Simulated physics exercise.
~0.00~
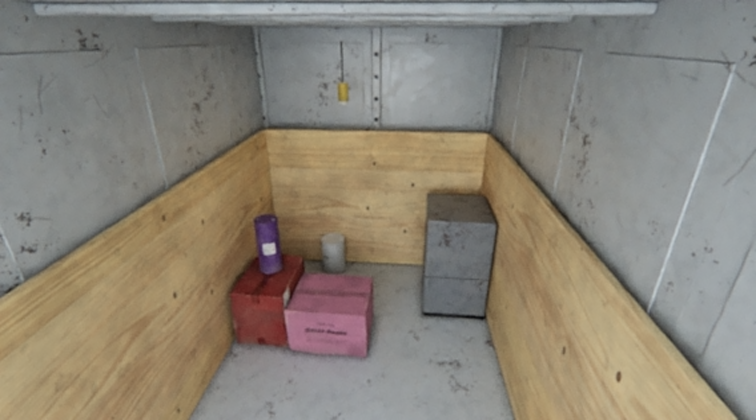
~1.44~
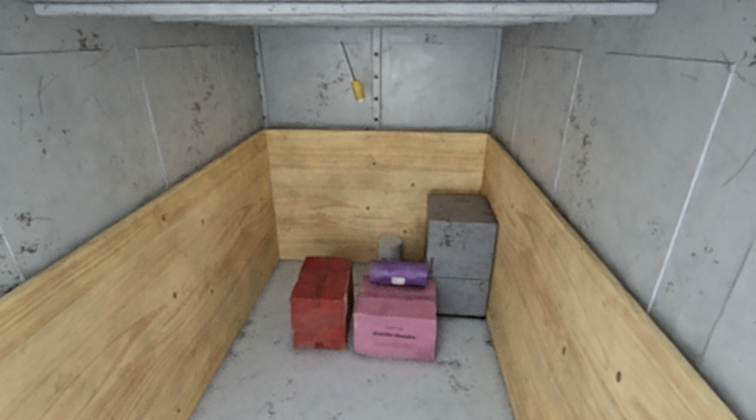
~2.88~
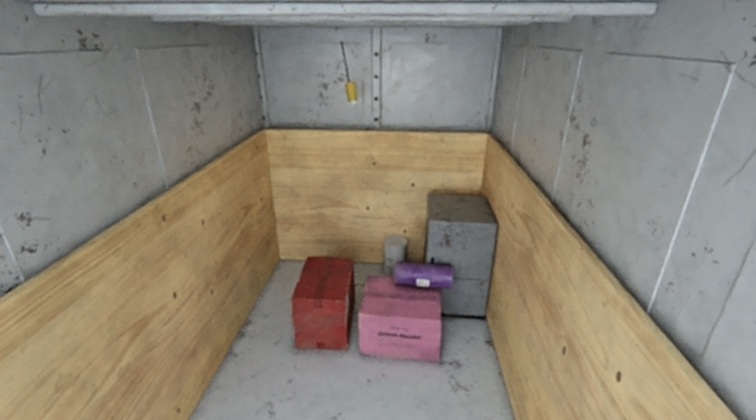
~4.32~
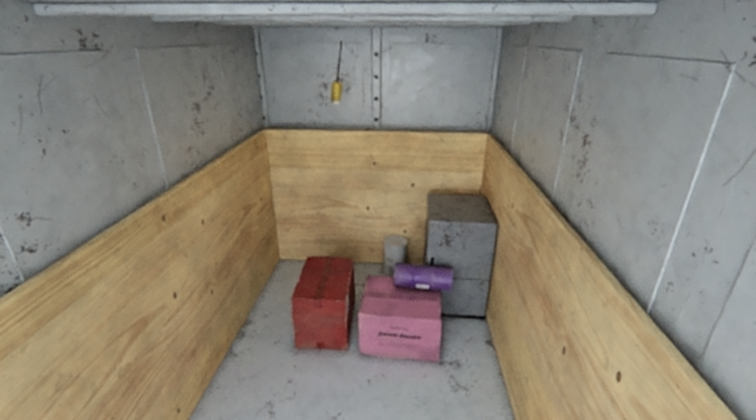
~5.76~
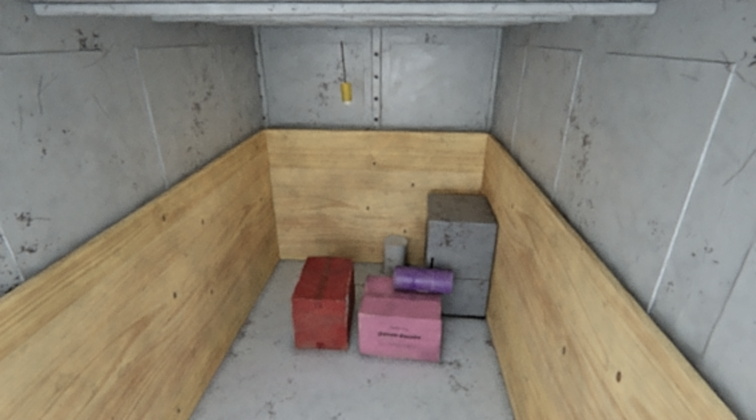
A purple canister tips onto its side as the boxes and white canister slide right.
